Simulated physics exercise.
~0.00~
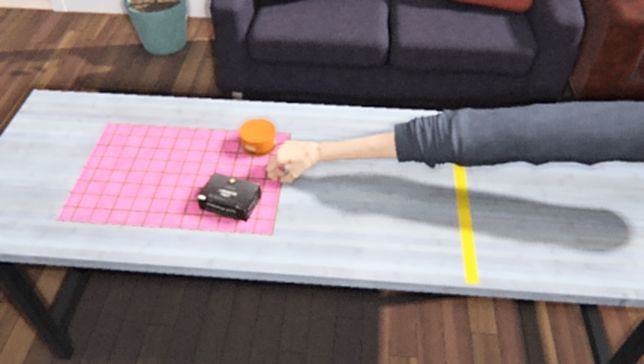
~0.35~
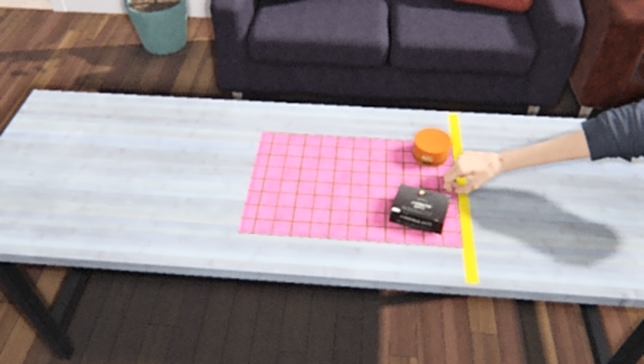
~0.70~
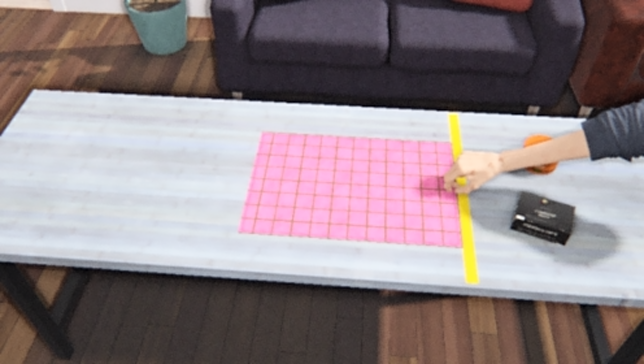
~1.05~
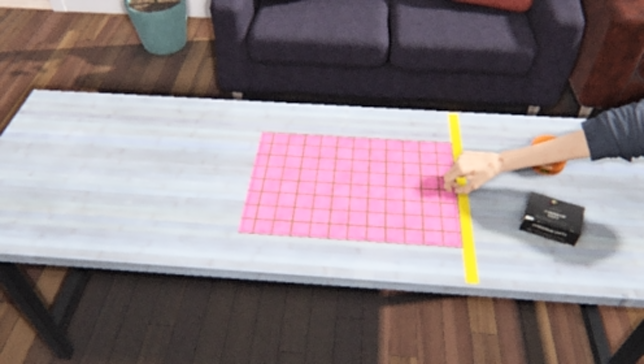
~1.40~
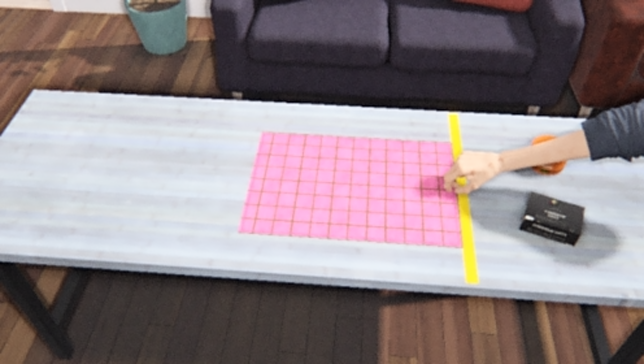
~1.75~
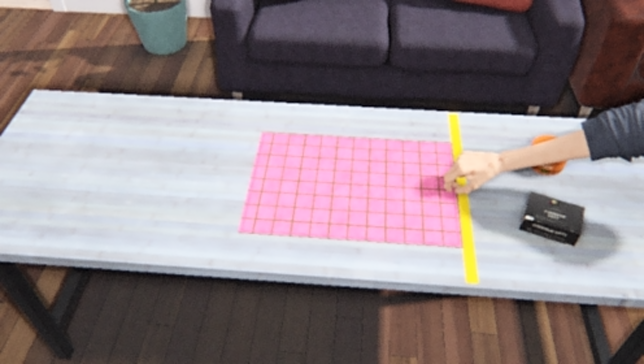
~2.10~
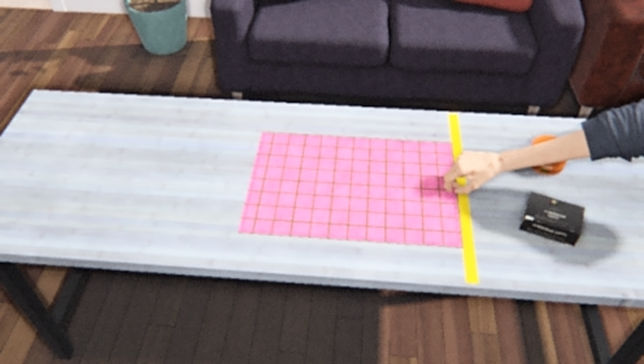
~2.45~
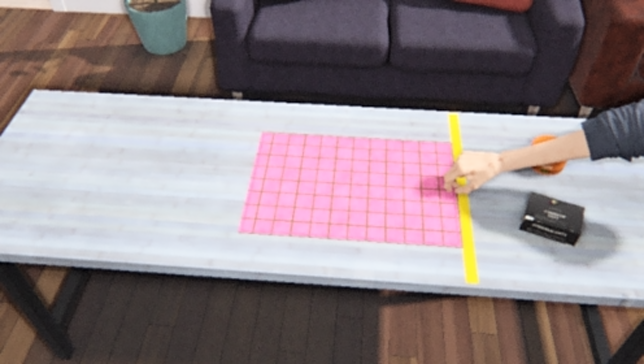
In a living room with a dark sofa behind a pale table, a hand grips the edge of a pink checked cloth carrying a black packet and a round orange tub. The arm draws the cloth to the right, and both objects ride along with it towards a strip of yellow tape. At the tape the cloth stops, but the tub and the packet keep sliding right, off its front edge and onto the bare tabletop. They come to rest beyond the tape, the tub partly hidden behind the forearm, while the hand stays on the empty cloth.
